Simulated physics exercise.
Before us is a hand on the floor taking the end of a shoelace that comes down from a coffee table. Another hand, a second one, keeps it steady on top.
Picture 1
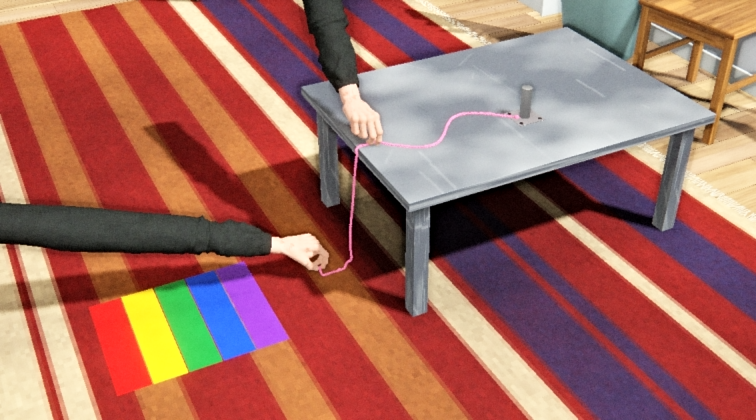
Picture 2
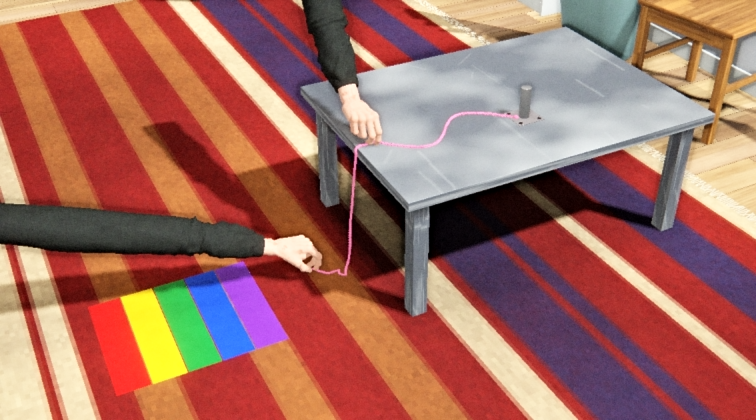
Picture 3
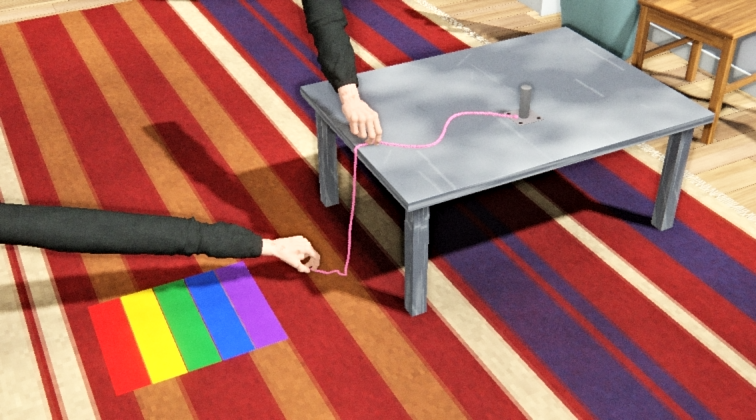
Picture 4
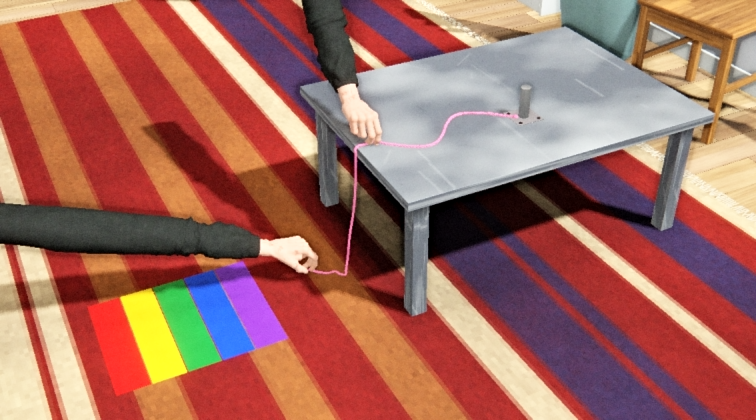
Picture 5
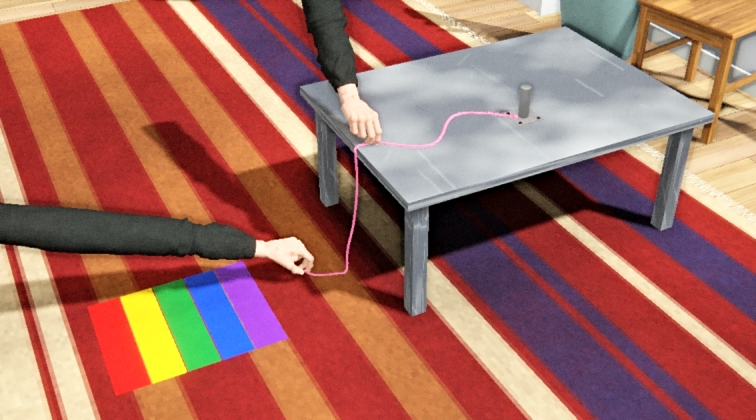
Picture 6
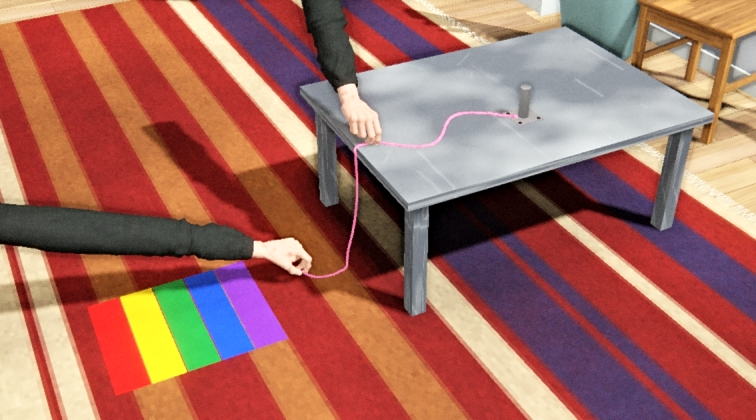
At first, a hand near the rug pinches the end of a pink cord hanging from a gray table, while another hand holds it on the tabletop. The lower hand then draws the end slightly left toward the rainbow-striped patch, while the upper hand stays still.
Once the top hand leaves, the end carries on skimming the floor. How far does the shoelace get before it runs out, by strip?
As far as the green strip.
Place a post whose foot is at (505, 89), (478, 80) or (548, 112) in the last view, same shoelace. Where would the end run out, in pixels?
The first try gives about (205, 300), the second about (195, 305) and the third about (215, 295).
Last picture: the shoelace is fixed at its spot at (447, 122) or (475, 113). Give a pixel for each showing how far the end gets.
In order of the tries, it's near (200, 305) and near (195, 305).
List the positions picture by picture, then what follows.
End (320, 267); purple (265, 329); blue (232, 339); green (199, 350); yellow (164, 362); red (129, 373), in the first frame.
End (313, 269); shoelace through (490, 114) (446, 127) (408, 147) (356, 157) (351, 212) (347, 264), in the second frame.
End (311, 269), in the third frame.
End (309, 269); shoelace through (489, 113) (445, 127) (408, 146) (356, 157) (353, 212) (347, 264), in the fourth frame.
End (304, 271), in the fifth frame.
End (302, 271); shoelace through (489, 113) (445, 127) (408, 146) (356, 157) (356, 211) (347, 263), in the sixth frame.
A little later, end near (246, 289); over purple.
Next, end near (207, 301); over blue.
When it is tight, end near (182, 308); over green. Over green.
